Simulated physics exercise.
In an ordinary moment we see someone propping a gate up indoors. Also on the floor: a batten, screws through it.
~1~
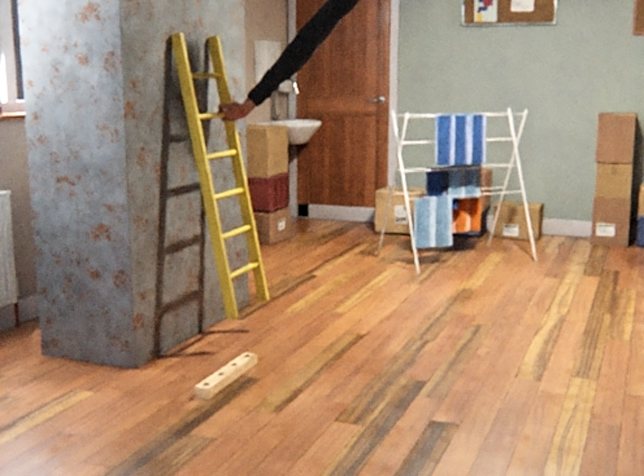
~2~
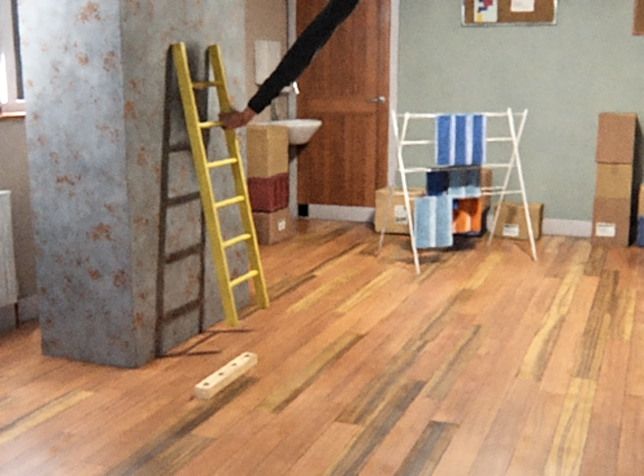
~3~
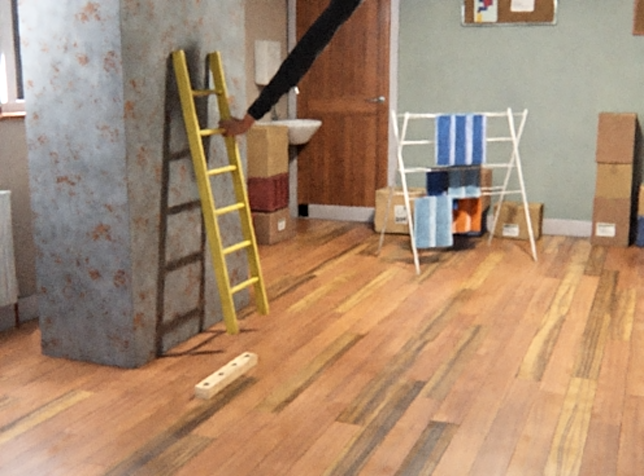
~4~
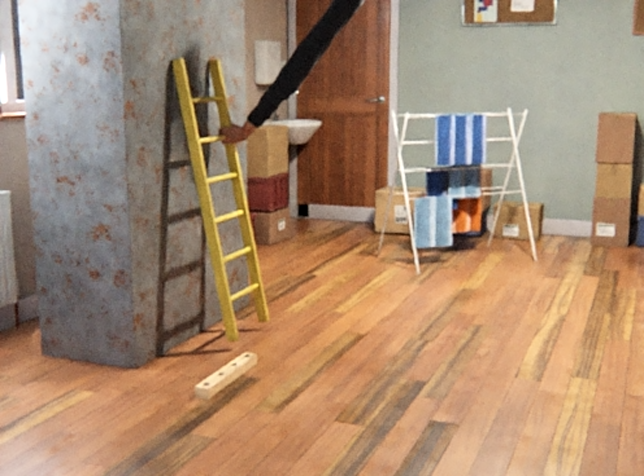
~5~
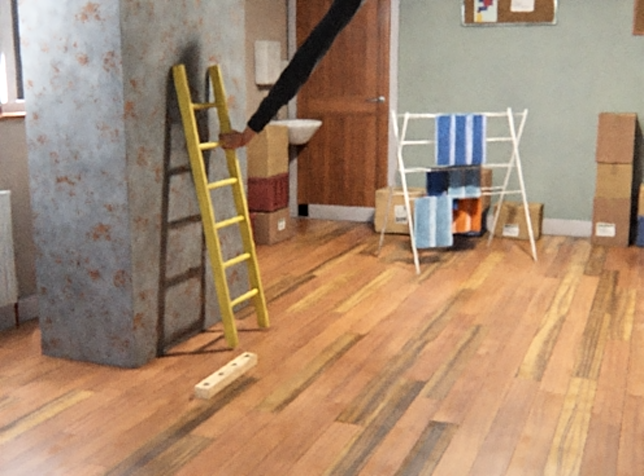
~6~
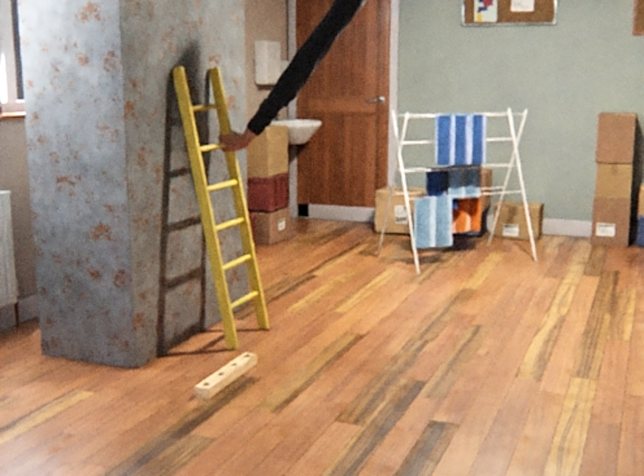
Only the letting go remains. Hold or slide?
Hold.
Then, 1.20 s past the last view, yellow gate at rest near (223, 206).
Finally, the yellow gate holds its place, near (223, 206).
